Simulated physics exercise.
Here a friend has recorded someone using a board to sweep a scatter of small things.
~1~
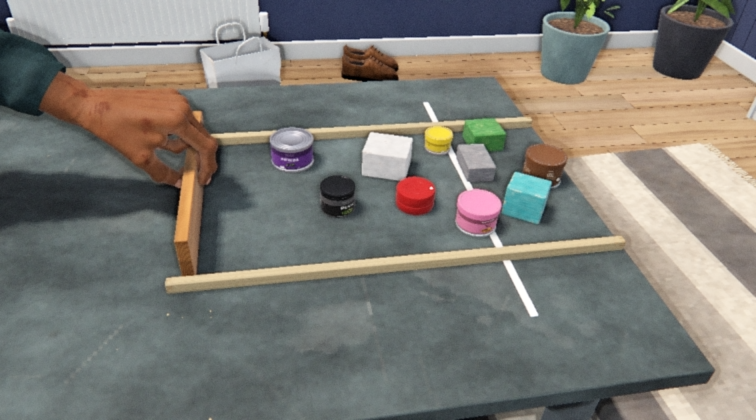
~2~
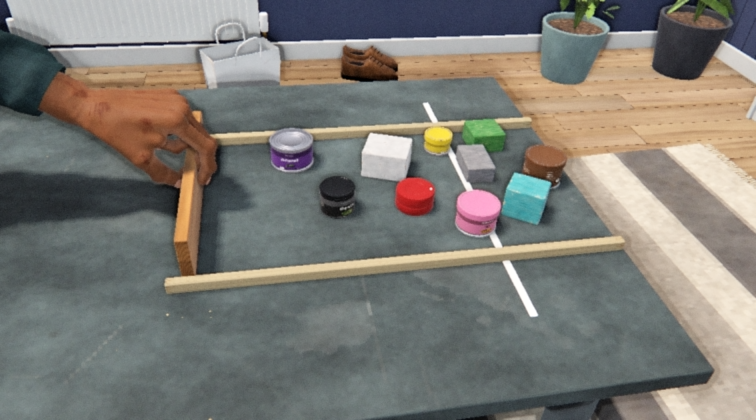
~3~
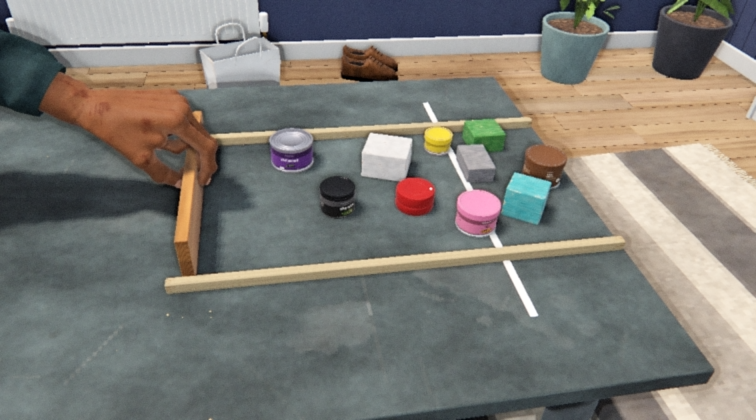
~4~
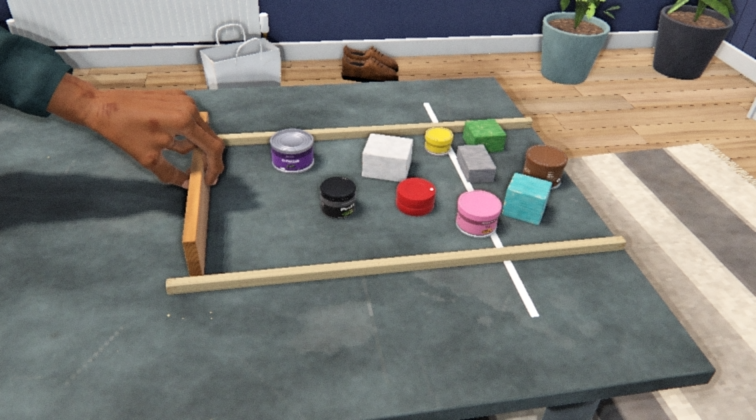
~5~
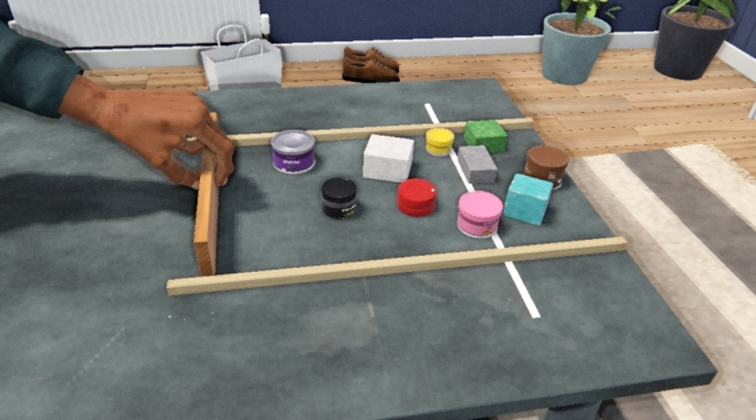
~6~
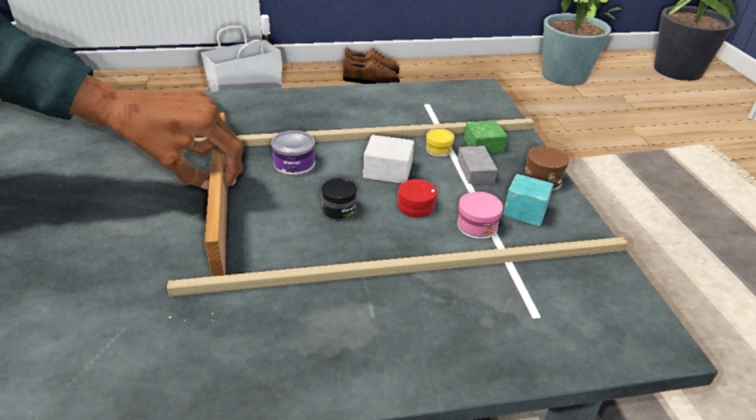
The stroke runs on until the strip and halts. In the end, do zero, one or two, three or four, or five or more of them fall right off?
The tally of drops is nought.
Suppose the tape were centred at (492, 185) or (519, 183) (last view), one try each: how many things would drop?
In that order 0 and 2.
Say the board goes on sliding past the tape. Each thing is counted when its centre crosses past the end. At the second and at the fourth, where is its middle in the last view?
Its middle is near (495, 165) and then near (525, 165).
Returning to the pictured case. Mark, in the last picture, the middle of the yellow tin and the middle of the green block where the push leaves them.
The first ends close to (502, 141), the second close to (525, 134).
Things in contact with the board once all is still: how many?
Well, it touches 4.
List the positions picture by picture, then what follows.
Brown tin (544, 167); turquoise block (526, 198); green block (484, 135); board (193, 186); tape (468, 185), in the first picture.
Turquoise block (526, 198); black tub (337, 197), in the second picture.
Green block (483, 136); red lid (415, 196), in the third picture.
Brown tin (544, 167); grey block (476, 164), in the fourth picture.
Turquoise block (528, 199); purple pot (294, 152), in the fifth picture.
Brown tin (545, 169); turquoise block (528, 200); green block (485, 138); board (219, 187); tape (469, 187), in the sixth picture.
Soon after, none off yet; brown tin at rest near (545, 169); turquoise block at rest near (528, 200); green block at rest near (485, 138).
Then, none off yet; brown tin at rest near (545, 169); turquoise block at rest near (531, 201); green block moved a little near (498, 136).
At rest, the number that fall off is zero.
